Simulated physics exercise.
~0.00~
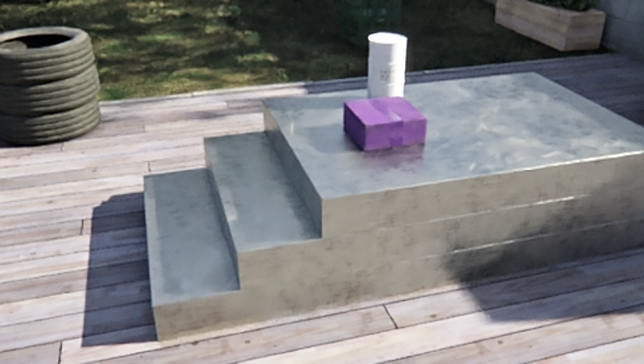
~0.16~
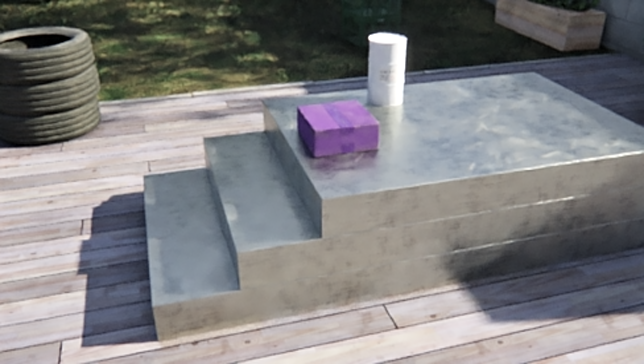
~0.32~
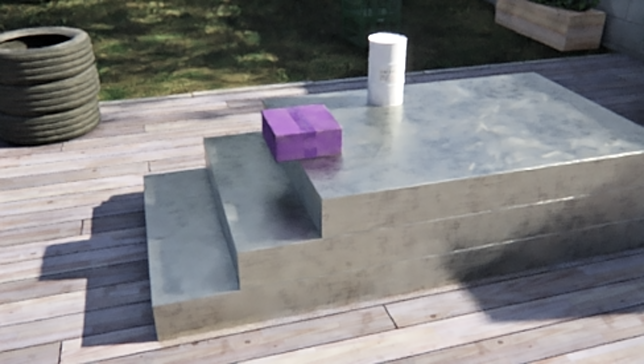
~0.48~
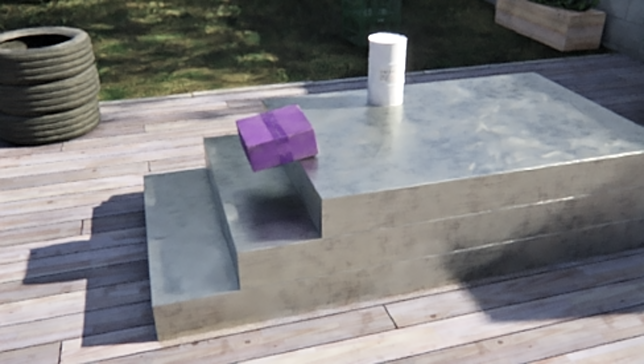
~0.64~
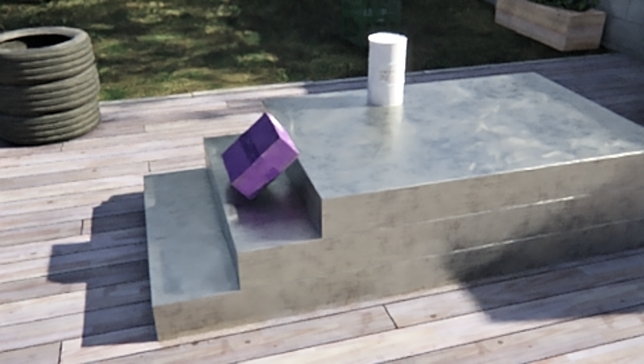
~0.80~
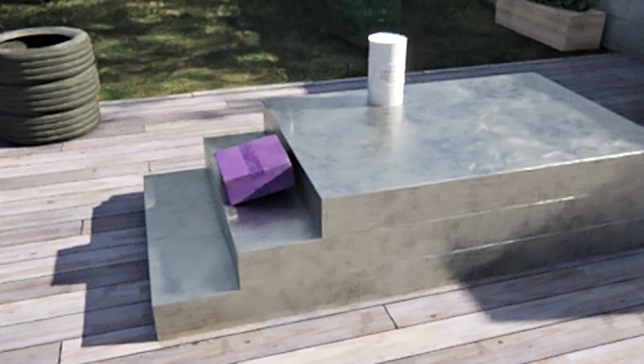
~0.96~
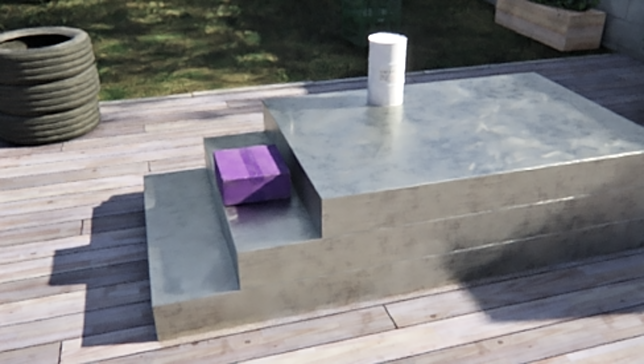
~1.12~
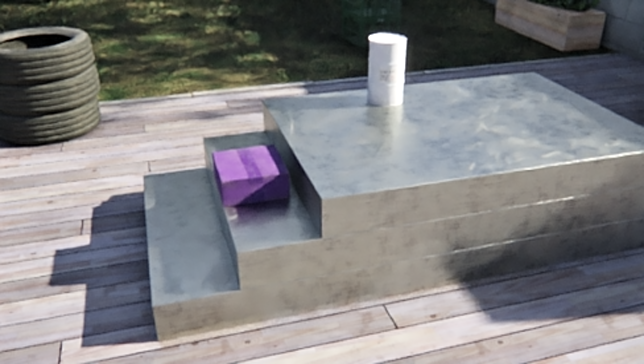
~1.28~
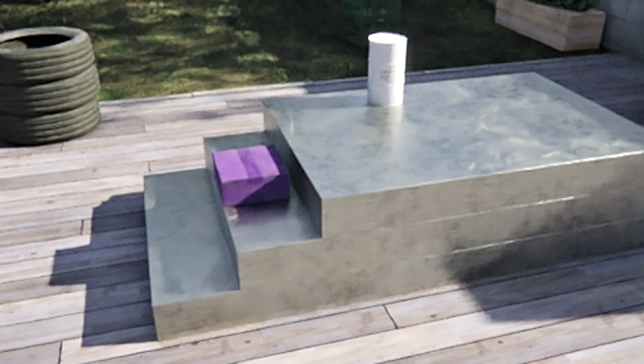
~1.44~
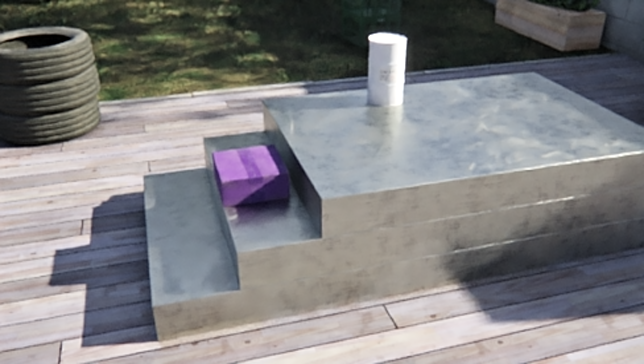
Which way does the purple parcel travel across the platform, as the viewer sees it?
The purple parcel moves to the left, towards the steps.
